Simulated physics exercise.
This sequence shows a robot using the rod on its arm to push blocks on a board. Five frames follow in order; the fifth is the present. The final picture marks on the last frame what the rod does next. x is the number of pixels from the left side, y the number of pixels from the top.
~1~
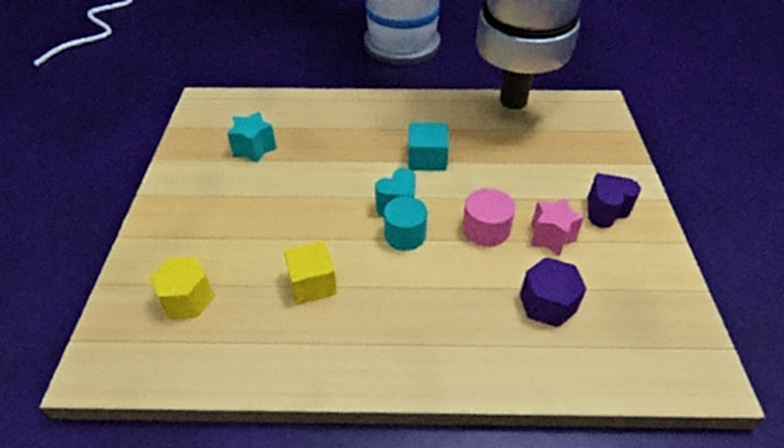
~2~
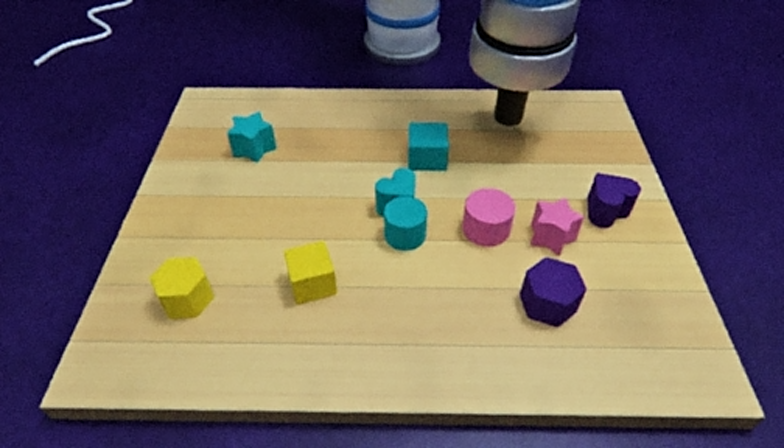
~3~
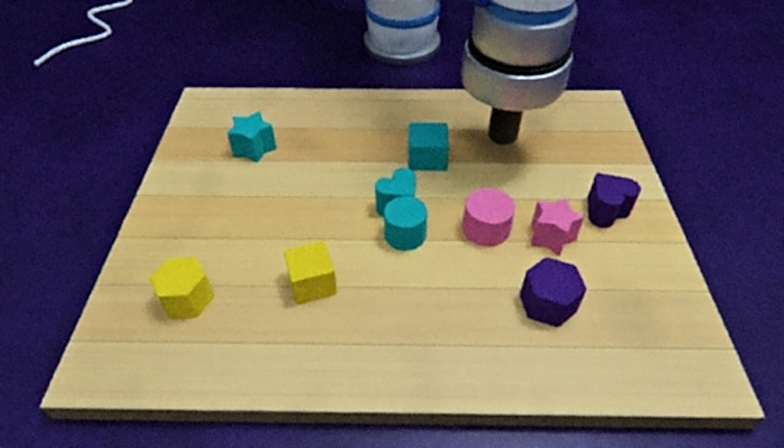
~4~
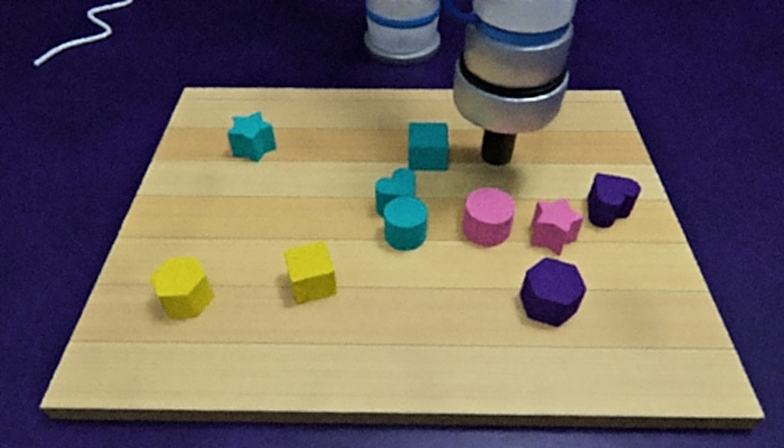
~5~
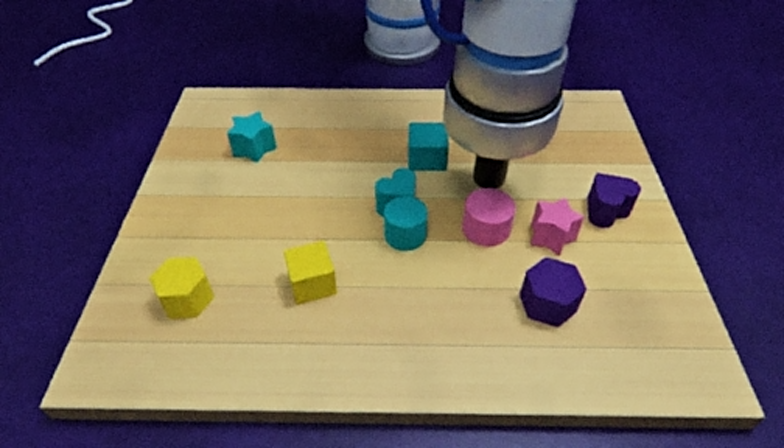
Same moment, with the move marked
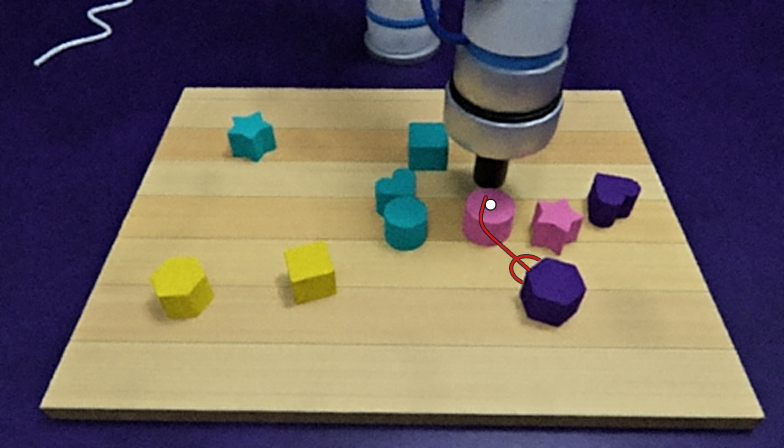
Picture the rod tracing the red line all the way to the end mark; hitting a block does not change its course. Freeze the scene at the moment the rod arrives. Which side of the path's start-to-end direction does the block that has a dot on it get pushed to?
Off to the right side.
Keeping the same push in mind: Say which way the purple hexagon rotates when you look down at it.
Short answer: Counterclockwise.
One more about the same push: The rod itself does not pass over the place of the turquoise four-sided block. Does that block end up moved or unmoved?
It stays.
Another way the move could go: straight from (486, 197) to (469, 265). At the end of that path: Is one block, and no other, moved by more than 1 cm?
I'd say yes.
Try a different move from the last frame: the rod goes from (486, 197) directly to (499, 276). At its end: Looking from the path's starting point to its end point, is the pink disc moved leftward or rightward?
To the path's right.
The line goes from (486, 197) via (481, 222) and (502, 246), ending at (529, 270); the dot is on the pink disc.
The first path, step by step. One third of the way, rod at (484, 206); pink disc at (491, 231).
Two thirds of the way, rod at (507, 230); pink disc at (501, 256).
At the end, rod at (534, 253); turquoise four-sided block unmoved; pink disc at (506, 271); purple hexagon at (561, 287), turned 25° anticlockwise; pink star-shaped block unmoved.
